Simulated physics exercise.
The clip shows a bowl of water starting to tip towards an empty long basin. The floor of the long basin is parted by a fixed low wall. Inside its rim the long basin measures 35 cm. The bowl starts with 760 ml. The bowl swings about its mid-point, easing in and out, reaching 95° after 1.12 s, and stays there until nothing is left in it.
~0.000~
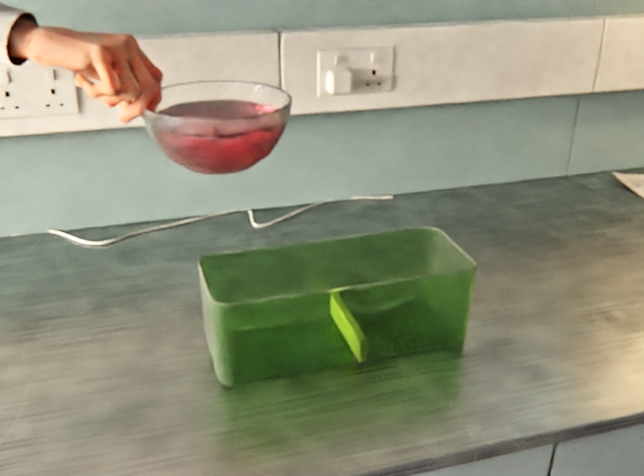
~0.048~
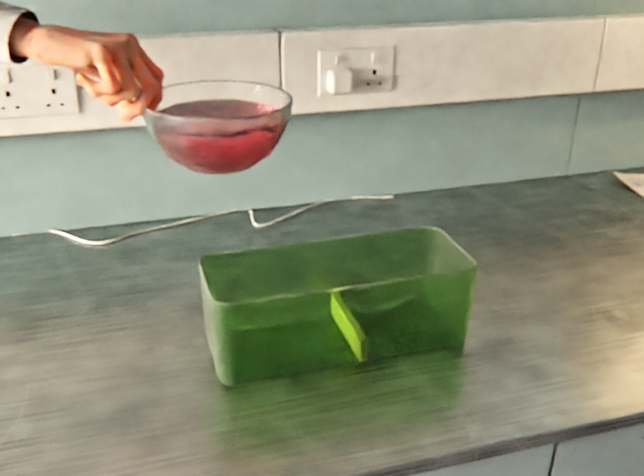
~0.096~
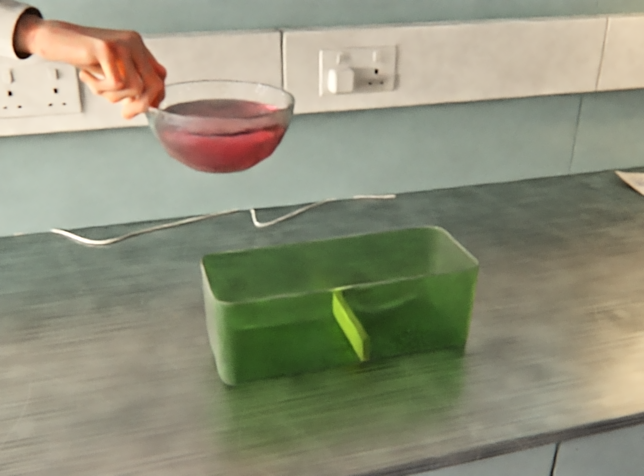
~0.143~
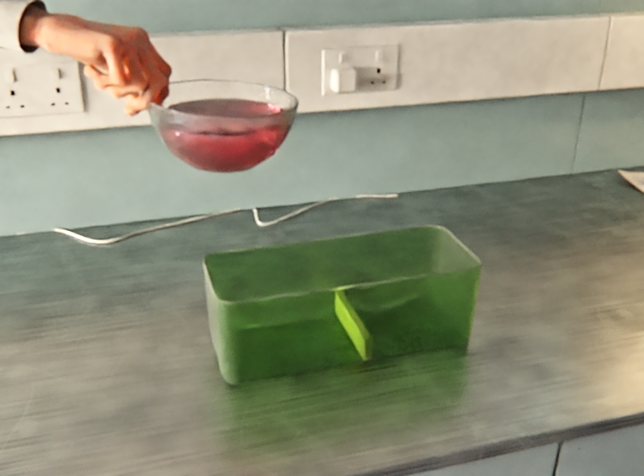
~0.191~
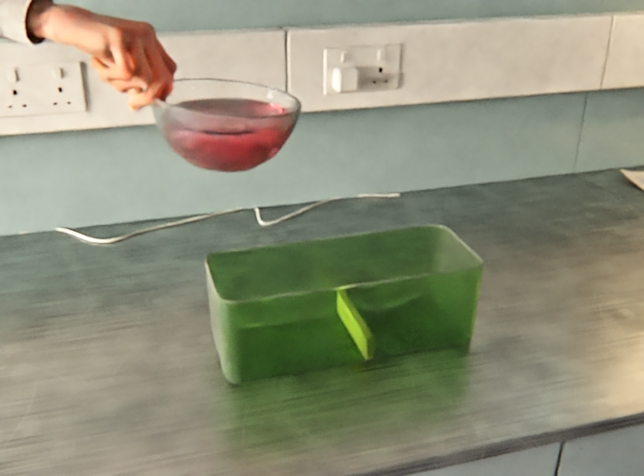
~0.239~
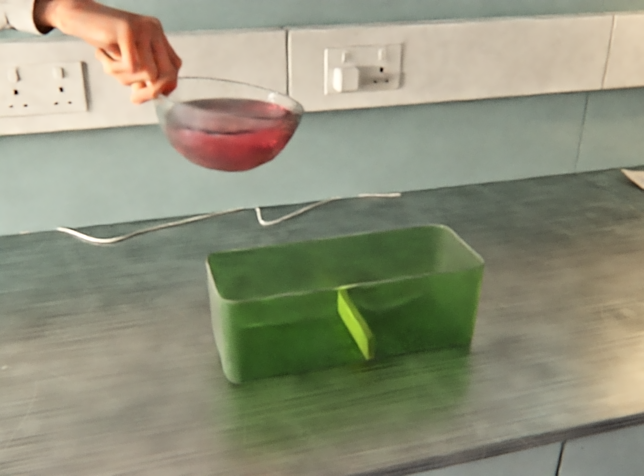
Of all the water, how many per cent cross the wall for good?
The far part has some 48 per cent.
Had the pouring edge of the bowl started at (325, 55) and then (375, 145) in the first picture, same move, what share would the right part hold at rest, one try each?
First 70, then 85 per cent.
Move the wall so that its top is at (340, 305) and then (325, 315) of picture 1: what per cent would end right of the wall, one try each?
First 55, then 70 per cent.
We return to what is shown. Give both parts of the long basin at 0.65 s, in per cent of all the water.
Left about 6, right about 2.
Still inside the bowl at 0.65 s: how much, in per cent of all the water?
Near 54 in a hundred.
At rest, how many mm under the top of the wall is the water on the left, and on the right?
Some 18 mm on the left and 14 mm on the right.
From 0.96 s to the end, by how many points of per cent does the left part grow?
Near 16 in a hundred.
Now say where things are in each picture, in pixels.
In the first picture, it leans 0°; its right rim is at (289, 96); the water meets the walls at (148, 120) and (282, 110); the long basin's rim runs from (205, 281) to (458, 247); the wall's top is at (348, 316).
In the second picture, it leans 0°; its right rim is at (289, 96); the water meets the walls at (148, 120) and (283, 110).
In the third picture, it leans 2°; its right rim is at (292, 97); the water meets the walls at (151, 118) and (285, 111).
In the fourth picture, it leans 4°; its right rim is at (295, 99); the water meets the walls at (154, 117) and (288, 111).
In the fifth picture, it leans 7°; its right rim is at (298, 102); the water meets the walls at (158, 116) and (291, 111).
In the sixth picture, it leans 10°; its right rim is at (300, 106); the water meets the walls at (161, 117) and (295, 111).
After 0.65 s the tilt is 60° and 53 per cent is still to pour, 6 is left of the wall and 2 right of it.
After 0.96 s the tilt is 90° and 5 per cent is still to pour, 34 is left of the wall and 46 right of it.
After 1.27 s the tilt is 95° and 0 per cent is still to pour, 51 is left of the wall and 48 right of it.
After 1.62 s the tilt is 95° and 0 per cent is still to pour, 50 is left of the wall and 48 right of it.
In the end 50 per cent lies left of the wall, 48 right of it and 1 outside.
